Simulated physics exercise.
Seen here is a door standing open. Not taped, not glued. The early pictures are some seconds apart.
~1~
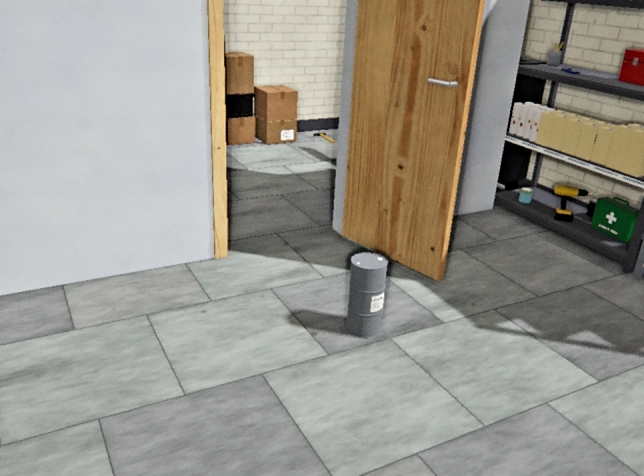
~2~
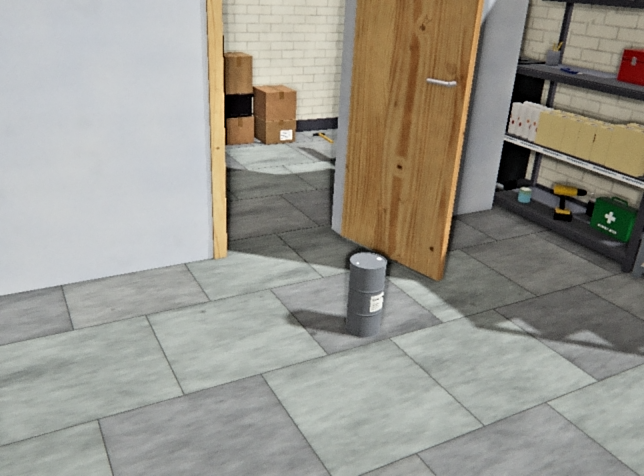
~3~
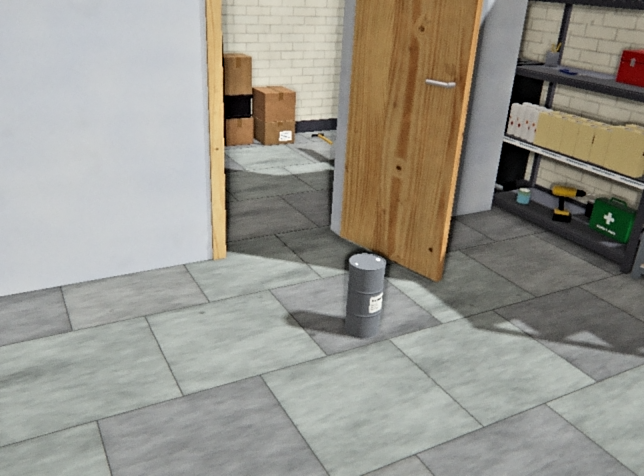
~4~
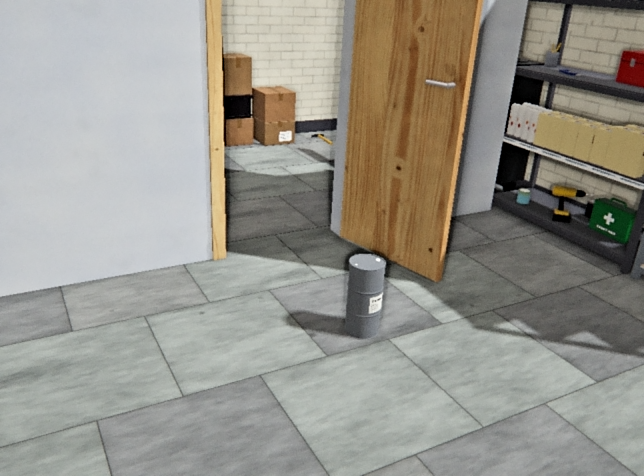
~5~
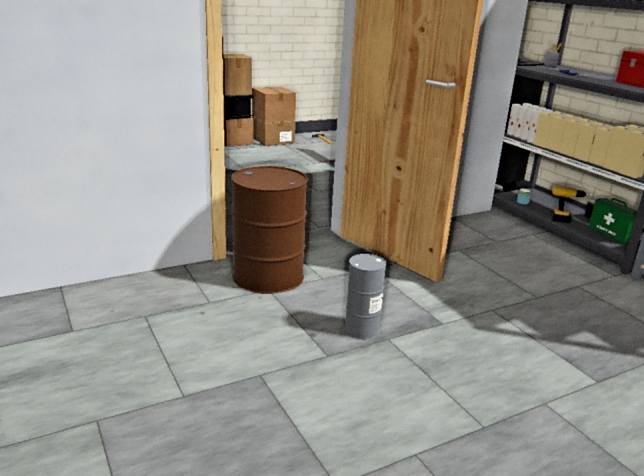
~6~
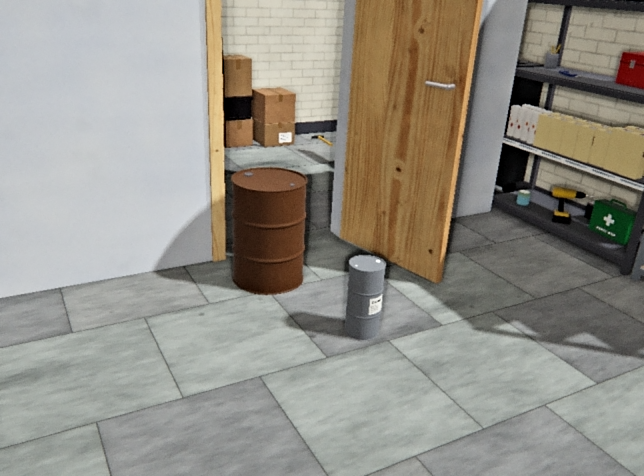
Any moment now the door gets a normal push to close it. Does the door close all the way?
No.
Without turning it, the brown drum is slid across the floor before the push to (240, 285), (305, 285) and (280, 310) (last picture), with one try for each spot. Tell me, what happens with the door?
Held up partway, held up partway, Swings all the way.
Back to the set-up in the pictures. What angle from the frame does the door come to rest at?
It stays open at around 40°.
Then, 0.50 s after the last picture, door 91° open.
Then, 0.90 s after the last picture, door 68° open.
Then, 1.20 s after the last picture, door 49° open.
At rest, door 42° open; both in place. Seen from the same camera at the end, brown drum near (268, 230).
